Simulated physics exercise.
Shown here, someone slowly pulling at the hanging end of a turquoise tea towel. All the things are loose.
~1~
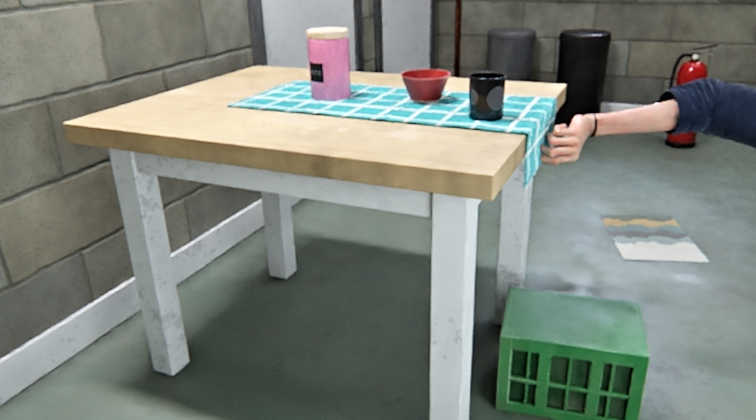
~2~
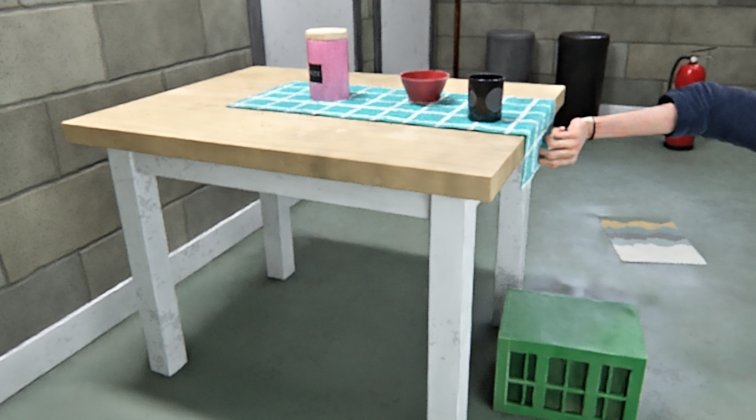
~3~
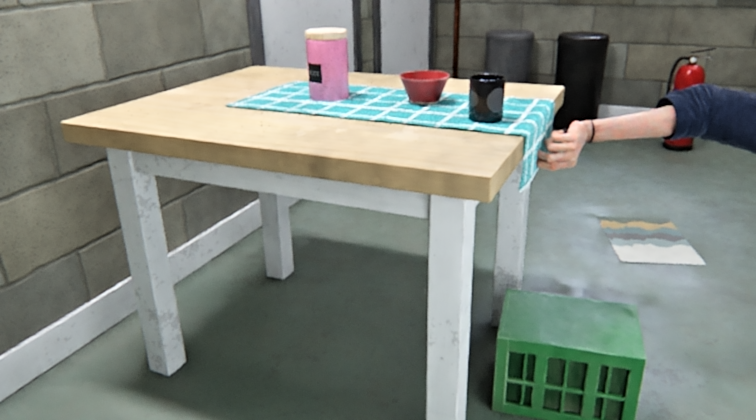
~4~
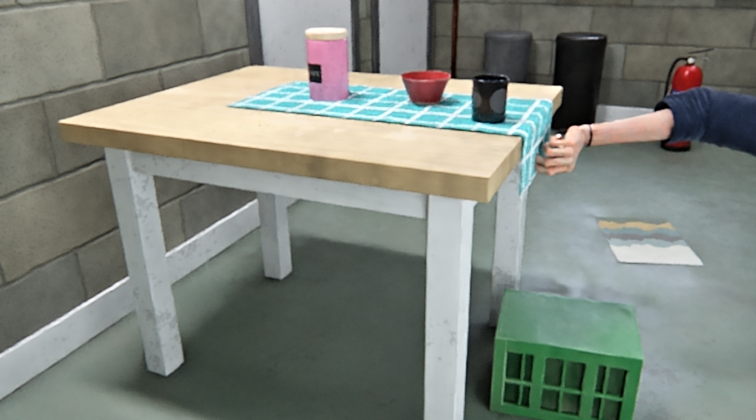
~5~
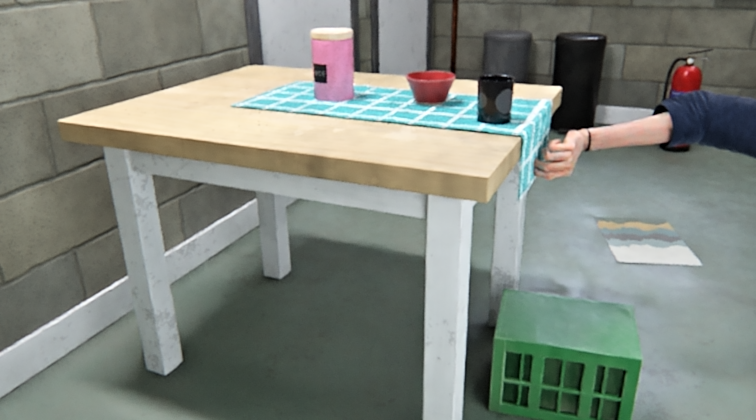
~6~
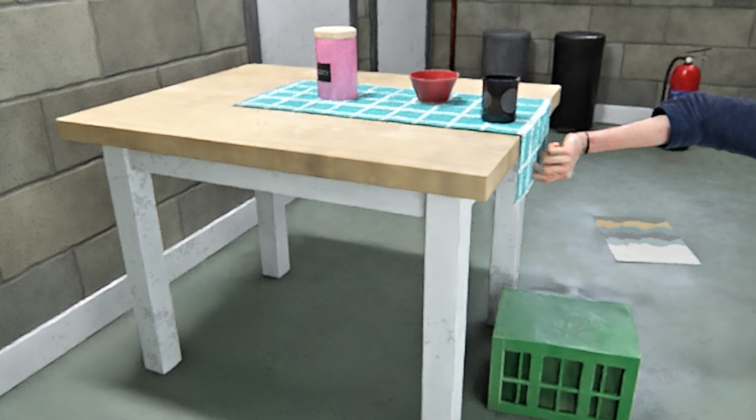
A hand reached in from the right and slowly pulled the hanging end of a turquoise tea towel downward, and the pink canister, red bowl and black mug on it shifted slightly to the right.
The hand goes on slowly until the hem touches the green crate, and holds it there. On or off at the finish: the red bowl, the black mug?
As it turns out, the red bowl goes over the edge, the black mug is carried off the end.
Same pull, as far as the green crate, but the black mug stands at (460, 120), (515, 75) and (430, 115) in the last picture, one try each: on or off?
In the first case it is safe; in the second case it stays on; in the third case it keeps clear of the edge.
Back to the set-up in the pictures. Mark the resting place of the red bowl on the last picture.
At about (572, 276).
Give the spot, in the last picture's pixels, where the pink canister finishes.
It ends at (488, 74).
Then, 0.54 s on from there, hem going down; bowl carried along near (461, 90); mug tipping at the edge near (554, 127).
Then, 1.46 s on from there, hem going down; bowl carried along near (511, 94); mug down below near (581, 307).
Then, 2.28 s on from there, hem going down; bowl down below near (572, 276); mug down below near (581, 307).
In the end, hem on the crate; bowl down below near (572, 276); mug down below near (581, 307). The red bowl is carried off the end and the black mug falls off.
